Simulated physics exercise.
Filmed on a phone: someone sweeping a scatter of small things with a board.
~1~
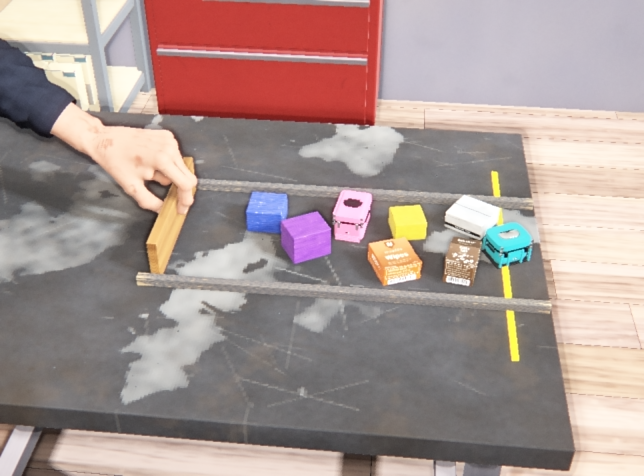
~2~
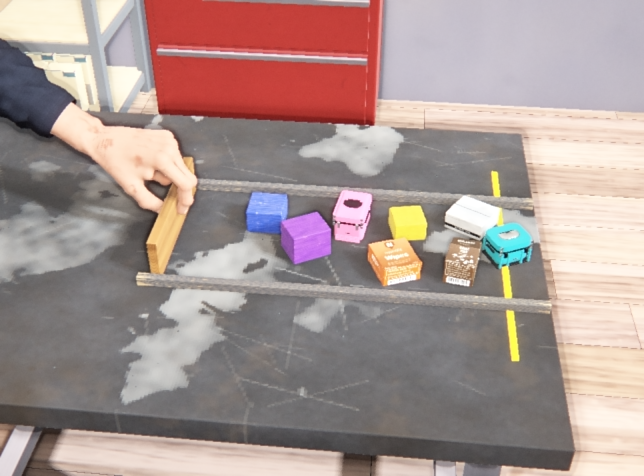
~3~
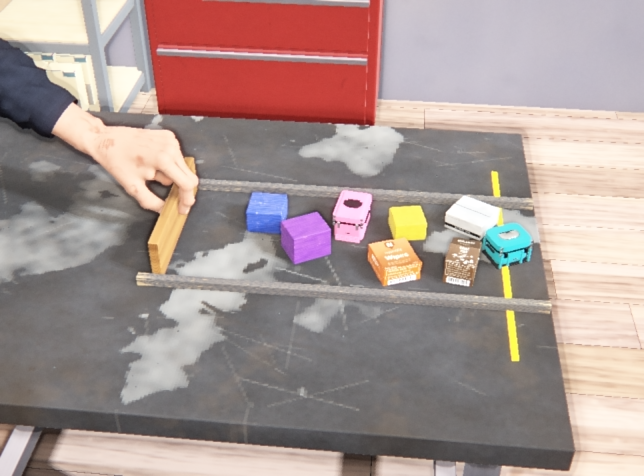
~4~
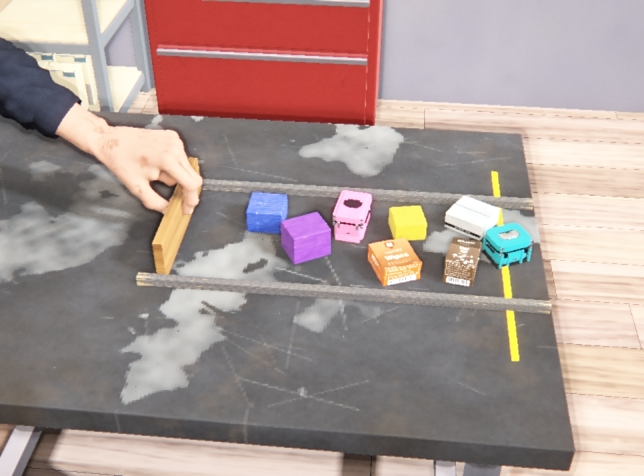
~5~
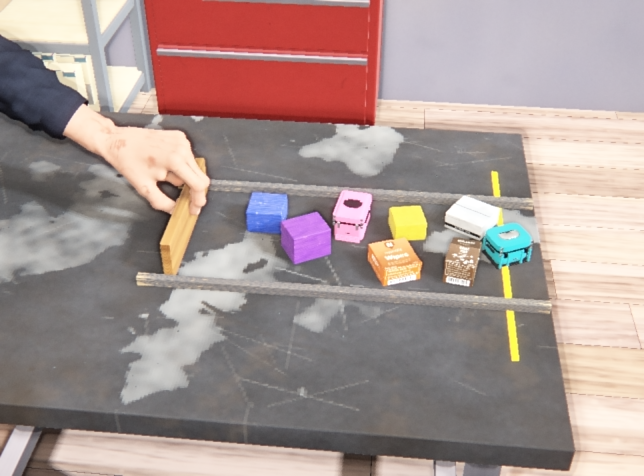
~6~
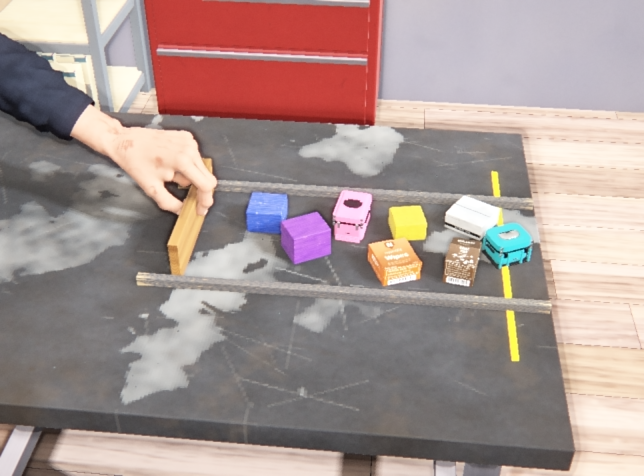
A hand held a wooden board upright at the left of a dark table, then slid it slightly right, toward a scatter of colourful little blocks and cases that stayed still between two rails.
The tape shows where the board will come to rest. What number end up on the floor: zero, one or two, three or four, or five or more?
Here the number that fall off is five or more.
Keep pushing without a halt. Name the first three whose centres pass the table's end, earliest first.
Earliest first: The white box, then the brown box, then the yellow block.
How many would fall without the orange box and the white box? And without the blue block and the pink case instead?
Fallen: 4, and 4 in the other try.
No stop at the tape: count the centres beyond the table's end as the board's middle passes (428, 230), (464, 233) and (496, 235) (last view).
In that order 1, 3 and 6.
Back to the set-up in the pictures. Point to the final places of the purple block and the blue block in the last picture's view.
About (528, 259), and the other about (521, 228).
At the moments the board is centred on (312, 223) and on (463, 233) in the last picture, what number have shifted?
At the one place 3, at the other 8.
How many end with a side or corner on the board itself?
In contact: 2.
Soon after, none off yet; turquoise case at rest near (507, 245); white box at rest near (472, 217); brown box at rest near (462, 261).
In the end, the number that fall off is five or more; gone, pink case, orange box, yellow block, brown box, white box and turquoise case.
